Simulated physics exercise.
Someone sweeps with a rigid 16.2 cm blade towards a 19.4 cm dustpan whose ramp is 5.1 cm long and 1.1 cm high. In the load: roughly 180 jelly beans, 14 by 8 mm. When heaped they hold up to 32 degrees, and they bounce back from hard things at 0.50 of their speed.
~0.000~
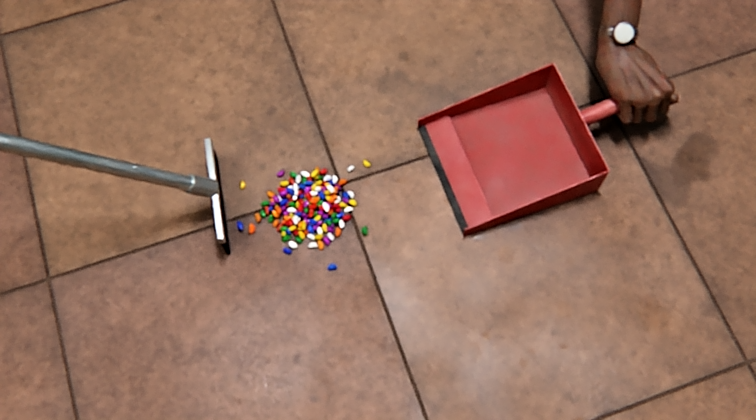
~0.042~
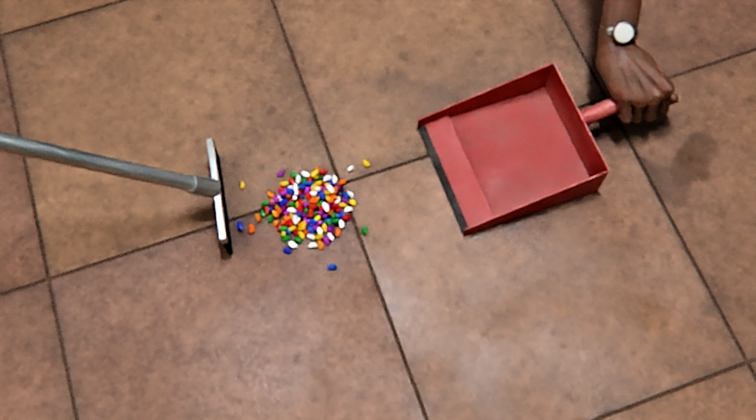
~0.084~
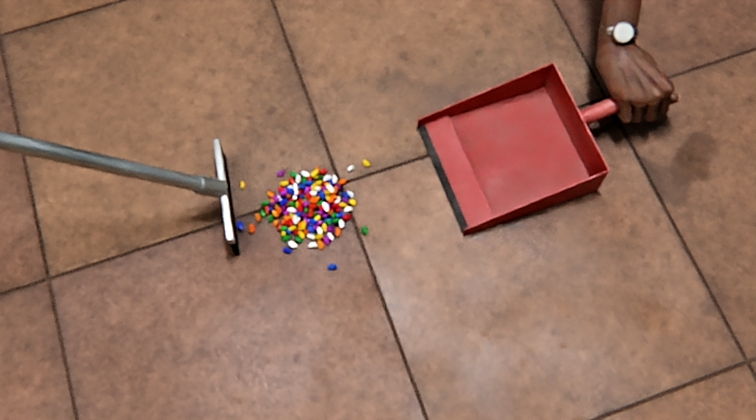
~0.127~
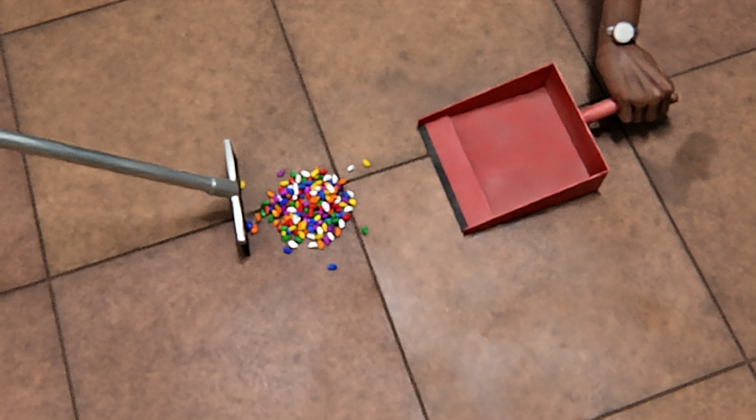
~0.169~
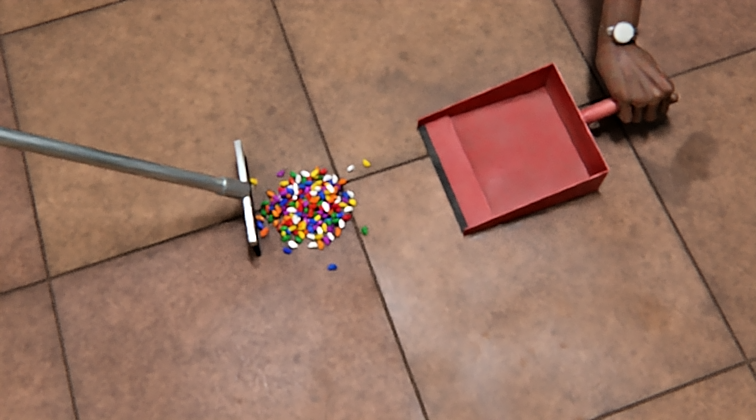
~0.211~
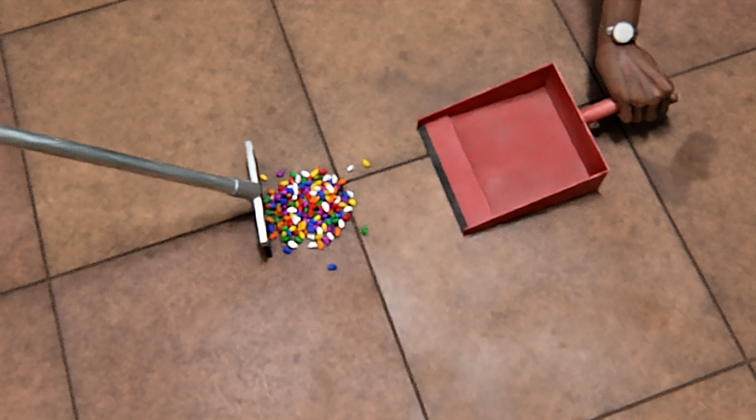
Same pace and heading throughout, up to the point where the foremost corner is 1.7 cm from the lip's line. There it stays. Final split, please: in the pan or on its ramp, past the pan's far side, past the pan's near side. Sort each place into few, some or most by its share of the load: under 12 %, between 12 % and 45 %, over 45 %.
Shares: Pan: Some; far side: Few; near side: Some.
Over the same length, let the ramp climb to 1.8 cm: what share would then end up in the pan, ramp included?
Close to 20 per cent then.
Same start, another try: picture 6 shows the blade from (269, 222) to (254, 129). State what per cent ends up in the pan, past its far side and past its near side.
Pan: 15, far side: 10, near side: 0.
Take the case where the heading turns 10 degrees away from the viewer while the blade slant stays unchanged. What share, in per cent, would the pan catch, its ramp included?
I'd put it at close to 30 percent.
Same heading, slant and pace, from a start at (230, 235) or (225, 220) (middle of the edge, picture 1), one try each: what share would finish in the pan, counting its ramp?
15 and 25 per cent, roughly.
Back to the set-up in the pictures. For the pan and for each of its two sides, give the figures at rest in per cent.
Well, the pan ends up with 25 percent, the far side with 5 percent, the near side with 25 percent.
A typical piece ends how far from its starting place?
About 22 cm.
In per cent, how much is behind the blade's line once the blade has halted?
Close to 20 percent.
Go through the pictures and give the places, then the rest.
The first picture shows blade from (222, 239) to (209, 144), moved 0.0 cm, 0 of the pieces shifted so far; middle of the pieces at (311, 204); pan at (518, 154).
The second picture shows blade from (224, 240) to (211, 145), moved 0.3 cm, 0 of the pieces shifted so far; middle of the pieces at (311, 204).
The third picture shows blade from (231, 240) to (218, 145), moved 1.3 cm, 0 of the pieces shifted so far; middle of the pieces at (311, 204).
The fourth picture shows blade from (242, 241) to (229, 146), moved 2.9 cm, 1 of the pieces shifted so far; middle of the pieces at (311, 204).
The fifth picture shows blade from (253, 242) to (239, 146), moved 4.6 cm, 3 of the pieces shifted so far; middle of the pieces at (311, 204).
The sixth picture shows blade from (264, 243) to (250, 147), moved 6.2 cm, 14 of the pieces shifted so far; middle of the pieces at (311, 204); pan at (517, 154). Its pace works out near 0.38 m/s, heading 24 degrees towards the viewer's side.
After 0.54 s, middle of the blade 15 cm from the lip; 0 % over the lip, far side 5 %, near side 0 %.
After 0.77 s, middle of the blade 7 cm from the lip; 0 % over the lip, far side 5 %, near side 10 %.
After 1.10 s, middle of the blade 3 cm from the lip; 25 % over the lip, far side 5 %, near side 25 %.
By 2.3 s all is still; pan 25 %, far side 5 %, near side 25 %, in front of the lip or behind the blade 50 %.
